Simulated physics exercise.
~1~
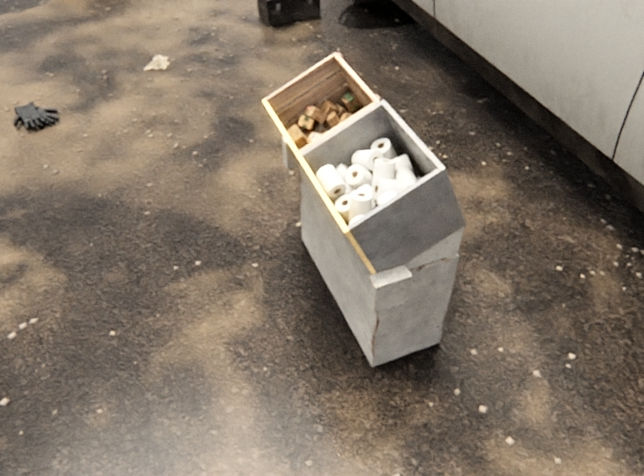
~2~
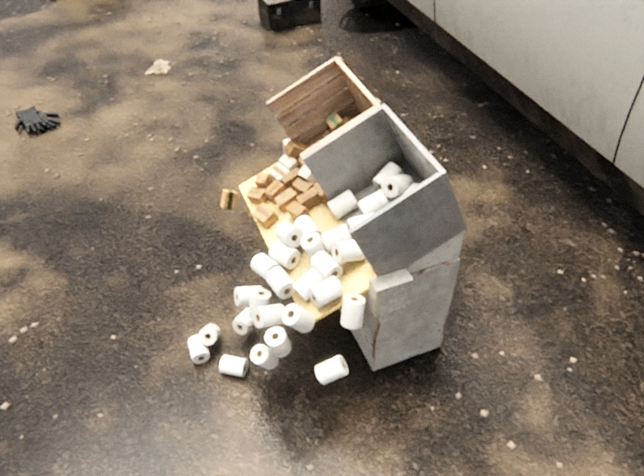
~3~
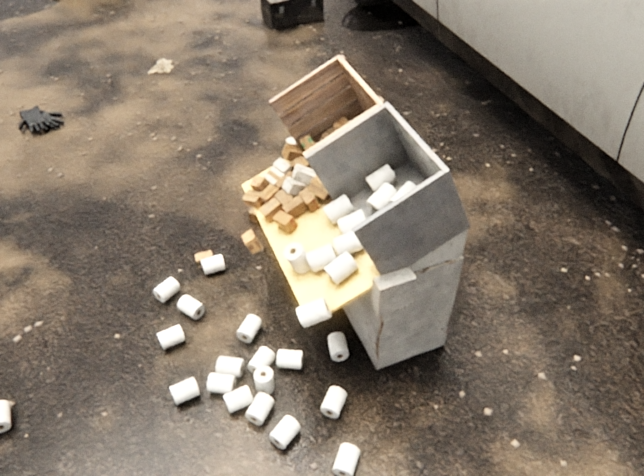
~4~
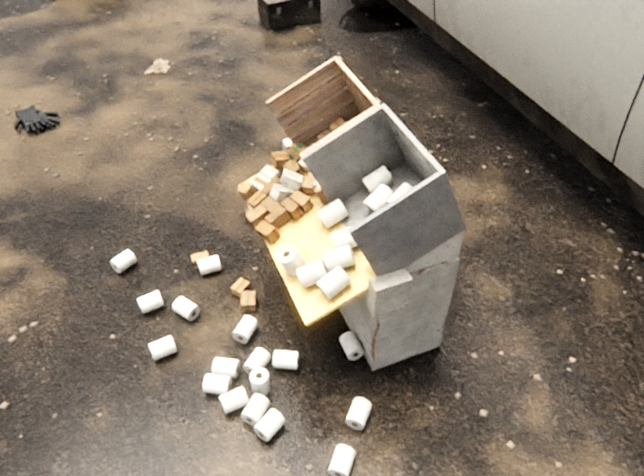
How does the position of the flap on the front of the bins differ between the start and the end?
At the start the flap leans up against the front of the bins, keeping the rolls and parcels in. By the end it has swung down and lies over on its side, open, with pieces resting on it.
